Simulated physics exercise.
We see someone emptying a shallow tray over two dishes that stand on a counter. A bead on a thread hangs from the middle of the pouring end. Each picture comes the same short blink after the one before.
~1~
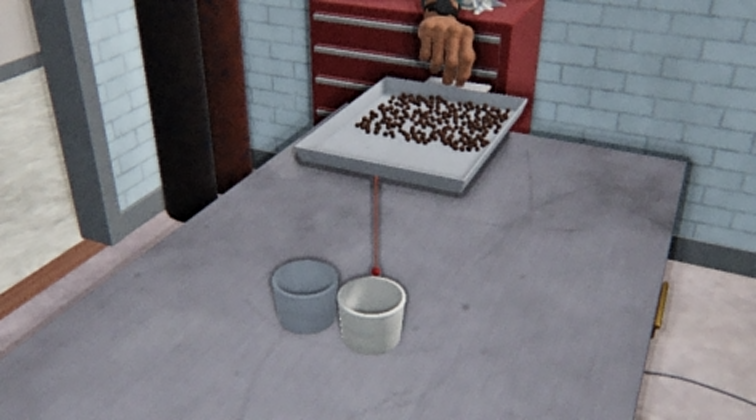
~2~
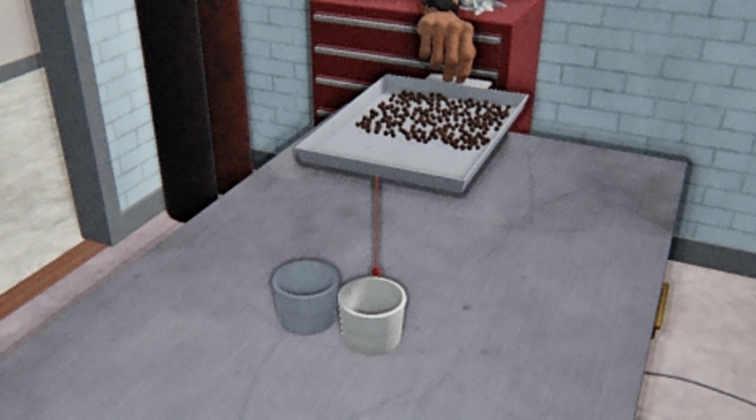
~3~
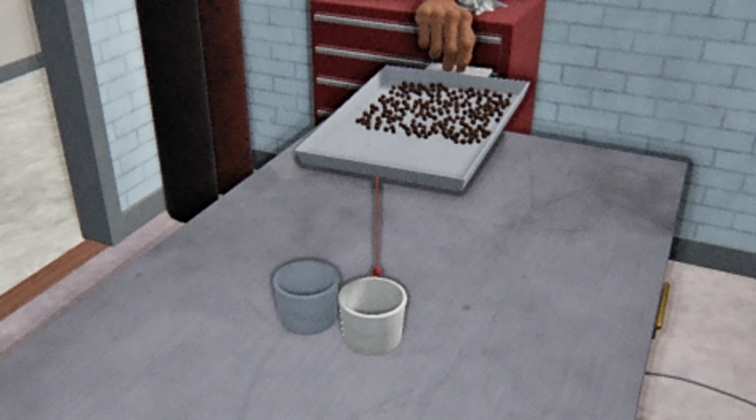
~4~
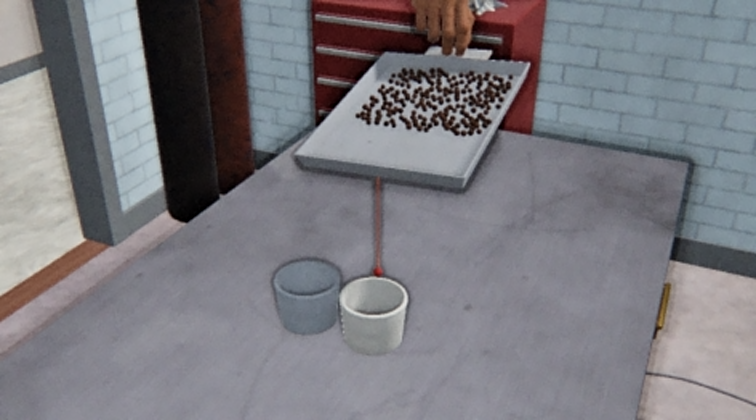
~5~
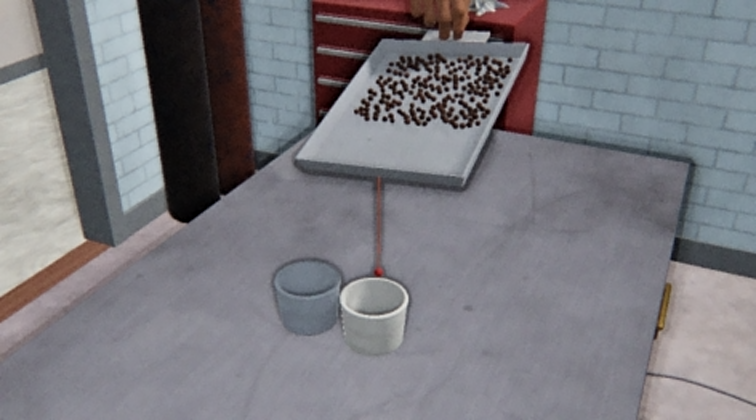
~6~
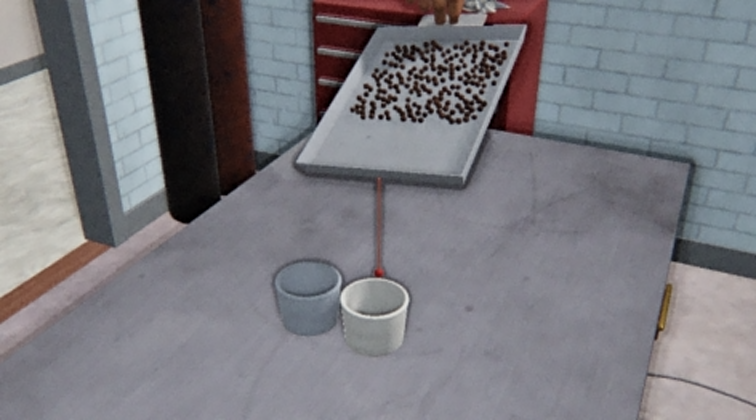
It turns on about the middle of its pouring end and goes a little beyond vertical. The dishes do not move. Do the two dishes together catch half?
They take over half between them.
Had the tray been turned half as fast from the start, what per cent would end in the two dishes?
Roughly 90 in a hundred.
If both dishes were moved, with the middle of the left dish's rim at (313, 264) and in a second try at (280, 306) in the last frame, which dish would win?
The first try: Left. The second: The left-hand dish.
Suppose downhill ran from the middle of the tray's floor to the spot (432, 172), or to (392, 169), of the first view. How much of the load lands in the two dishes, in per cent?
Roughly 0 per cent, and 30 per cent.
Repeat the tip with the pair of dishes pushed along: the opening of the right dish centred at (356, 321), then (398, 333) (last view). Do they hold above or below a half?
At the first place not half, at the second less than half.
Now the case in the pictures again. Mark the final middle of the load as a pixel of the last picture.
At about (303, 315).
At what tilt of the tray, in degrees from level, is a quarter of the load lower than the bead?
At some 75 degrees.
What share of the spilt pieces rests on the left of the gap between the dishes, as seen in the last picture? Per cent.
Some 90 per cent.
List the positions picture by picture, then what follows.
The first picture shows corners of the pouring end (301, 145) and (461, 177), level; middle of the load (439, 120), allspice berries; left dish (291, 311); right dish (358, 330); bead on its thread (376, 272).
The second picture shows corners of the pouring end (301, 146) and (461, 177), level; middle of the load (440, 118).
The third picture shows corners of the pouring end (301, 148) and (461, 176), tipped barely, lowest at the left corner; middle of the load (440, 110).
The fourth picture shows corners of the pouring end (301, 152) and (461, 174), tipped a little, lowest at the left corner; middle of the load (440, 99).
The fifth picture shows corners of the pouring end (301, 156) and (460, 173), tipped clearly, lowest at the left corner; middle of the load (439, 88).
The sixth picture shows corners of the pouring end (302, 159) and (459, 172), tipped clearly, lowest at the left corner; middle of the load (435, 79), roughly a quarter on the move; left dish (294, 312); right dish (361, 332).
Just after the last frame, tray tipped steeply; roughly two thirds on the tray; just a few in the left dish; roughly a third in the air.
A moment on, tray tipped past a quarter turn; just a few on the tray; just a few in the right dish; roughly half in the left dish; roughly a third outside both; about a tenth in the air.
Further on, tray tipped past a quarter turn; just a few in the right dish; roughly two thirds in the left dish; roughly a third outside both.
When it is over, tray tipped past a quarter turn; just a few in the right dish; roughly two thirds in the left dish; roughly a third outside both.
